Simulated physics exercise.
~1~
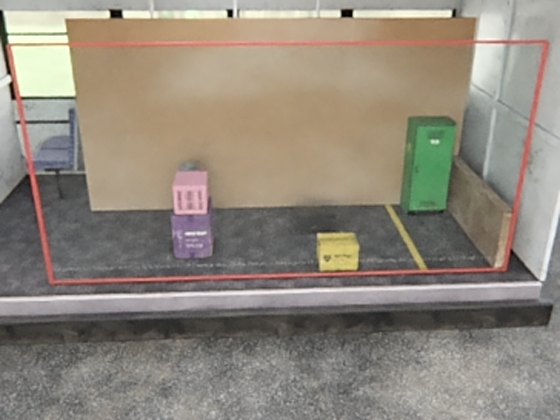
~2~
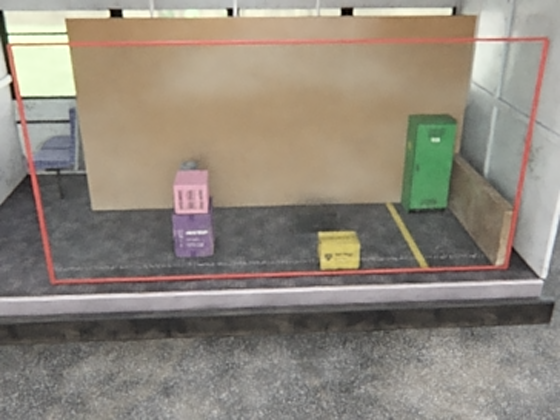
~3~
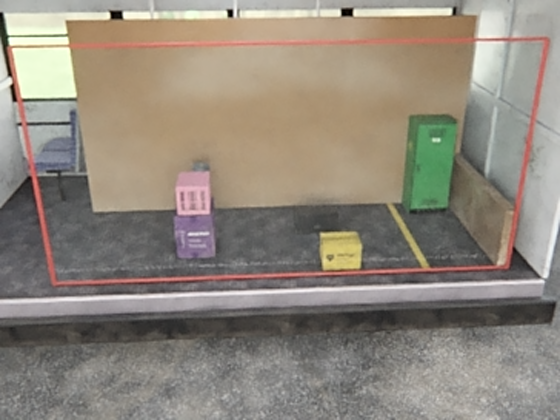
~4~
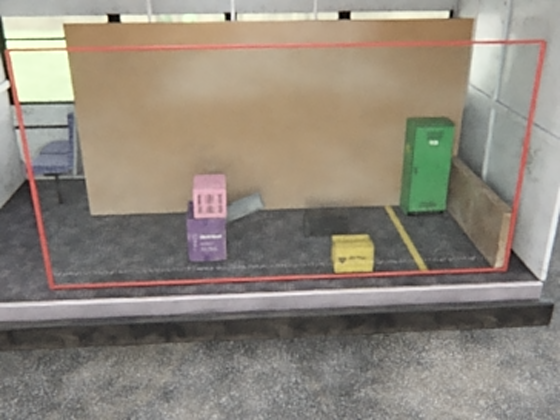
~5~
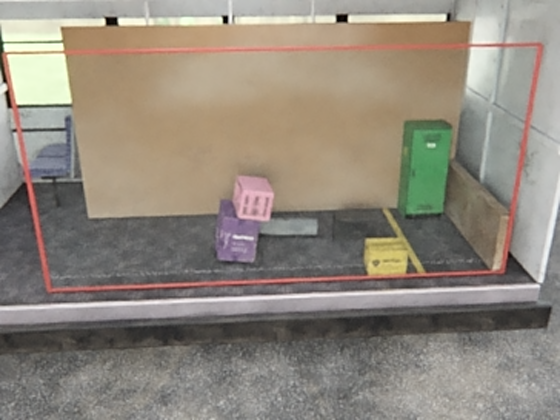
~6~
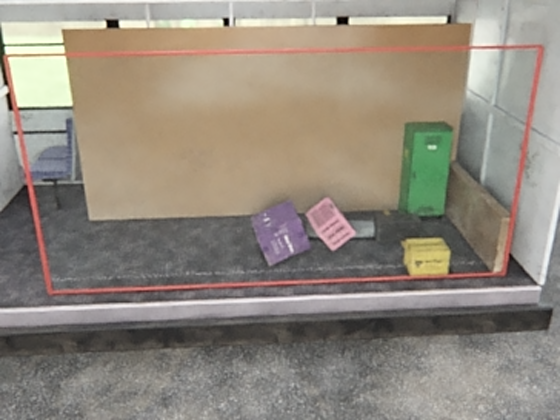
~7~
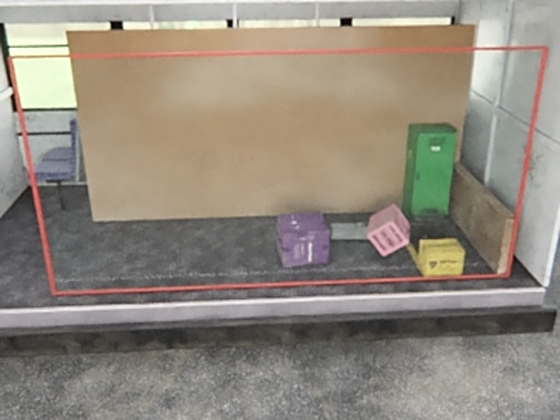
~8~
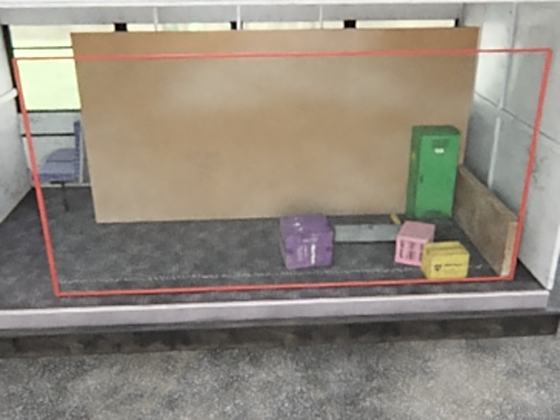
Purple and pink crates topple and slide right with a yellow carton, settling near a green locker.
